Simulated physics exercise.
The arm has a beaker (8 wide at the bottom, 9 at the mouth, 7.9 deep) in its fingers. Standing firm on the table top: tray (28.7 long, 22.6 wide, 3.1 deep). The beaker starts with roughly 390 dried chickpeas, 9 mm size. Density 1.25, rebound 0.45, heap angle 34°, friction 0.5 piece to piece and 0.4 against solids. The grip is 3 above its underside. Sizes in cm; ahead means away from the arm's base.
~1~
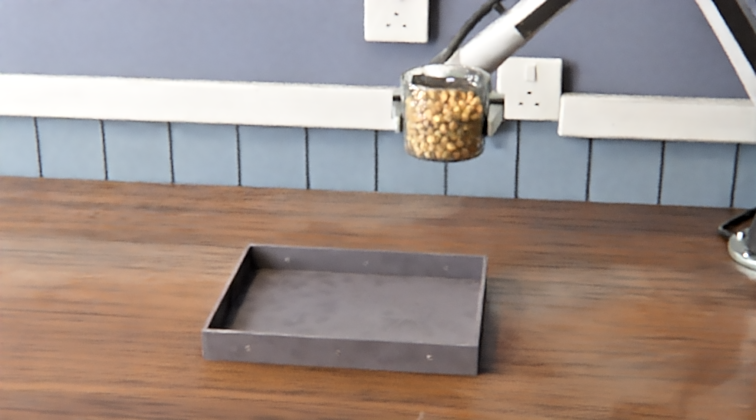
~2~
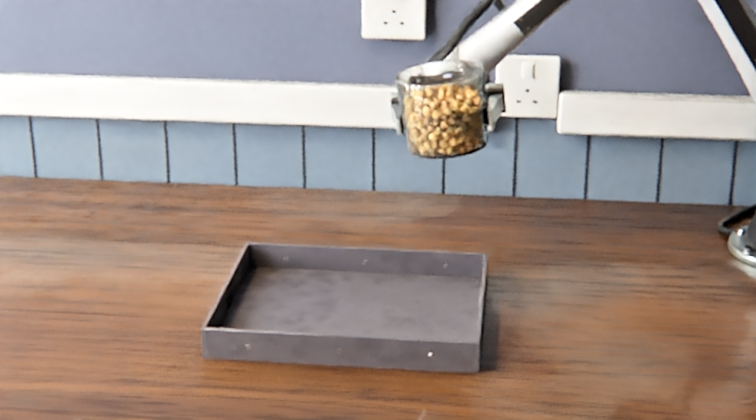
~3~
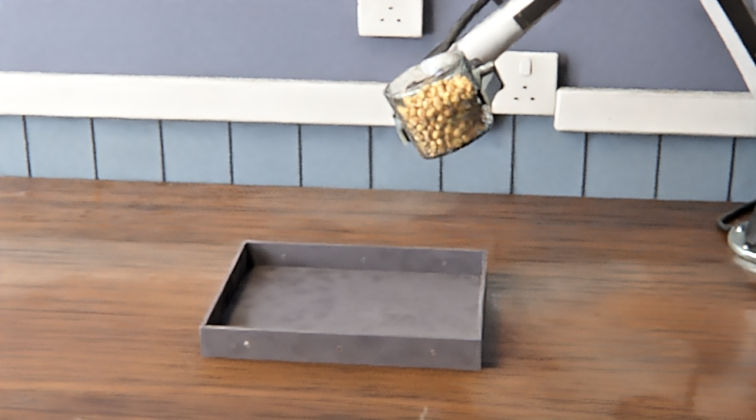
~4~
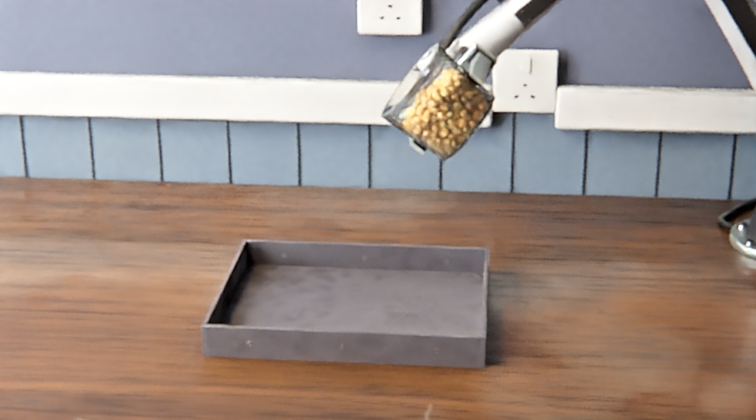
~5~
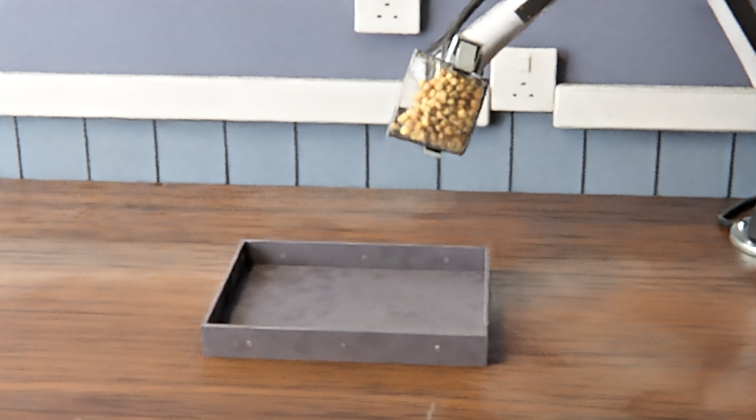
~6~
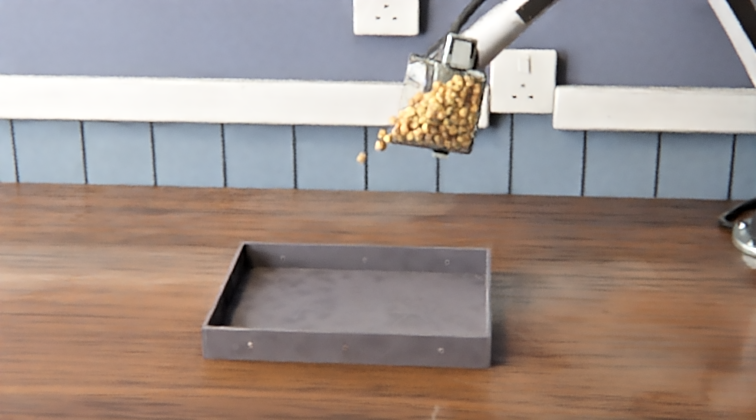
The footage shows a robotic arm holding a clear container of dried chickpeas above an empty grey tray on a wooden table, tilting it steadily to the left until a few chickpeas slip out over the rim.
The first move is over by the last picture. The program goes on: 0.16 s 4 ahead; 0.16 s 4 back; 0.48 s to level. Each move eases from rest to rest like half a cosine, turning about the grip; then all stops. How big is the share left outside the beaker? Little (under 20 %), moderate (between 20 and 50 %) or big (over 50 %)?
Share outside the beaker: Moderate (between 20 and 50 %).
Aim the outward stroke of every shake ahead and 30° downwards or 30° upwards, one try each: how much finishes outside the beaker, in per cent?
About 25 and 40 per cent.
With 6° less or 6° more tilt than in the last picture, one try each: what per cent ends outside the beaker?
Some 25 and 55 per cent.
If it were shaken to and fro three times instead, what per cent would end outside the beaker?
In that case some 65 per cent.
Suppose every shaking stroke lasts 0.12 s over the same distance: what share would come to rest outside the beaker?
Then about 55 per cent.
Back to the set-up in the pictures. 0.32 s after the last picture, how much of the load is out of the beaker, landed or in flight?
Near 30 per cent so far.
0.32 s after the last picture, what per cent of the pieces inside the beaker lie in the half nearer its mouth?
About 55 per cent.
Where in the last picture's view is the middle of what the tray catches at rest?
At about (318, 307).
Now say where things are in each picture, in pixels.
The first picture shows beaker middle at (445, 115), level; upper third of the load around (443, 110), from x 410 to 480, top at y 95; 389 in the beaker.
The second picture shows beaker middle at (444, 111), tilted 8° forward; upper third of the load around (447, 106), from x 405 to 480, top at y 95.
The third picture shows beaker middle at (441, 107), tilted 27° forward; upper third of the load around (452, 101), from x 405 to 485, top at y 85.
The fourth picture shows beaker middle at (440, 106), tilted 52° forward; upper third of the load around (456, 95), from x 410 to 485, top at y 75.
The fifth picture shows beaker middle at (440, 105), tilted 71° forward; upper third of the load around (454, 91), from x 395 to 480, top at y 75.
The sixth picture shows beaker middle at (441, 107), tilted 79° forward; upper third of the load around (459, 97), from x 360 to 480, top at y 80; 385 in the beaker, 4 in flight or on a rim.
Then, 0.32 s after the last picture, tilted 79° forward, highest piece 24 above the table; 268 in the beaker, 14 in the tray, 107 in flight or on a rim.
Then, 0.64 s after the last picture, tilted 20° forward, highest piece 27 above the table; 244 in the beaker, 143 in the tray, 1 on the table or floor, 1 in flight or on a rim.
Then, 1.00 s after the last picture, level, highest piece 27 above the table; 244 in the beaker, 144 in the tray, 1 on the table or floor.
Then, 2.05 s after the last picture, level, highest piece 27 above the table; 244 in the beaker, 144 in the tray, 1 on the table or floor.
Final count, 244 in the beaker, 144 in the tray, 1 on the table or floor. That is 37 % outside the beaker.
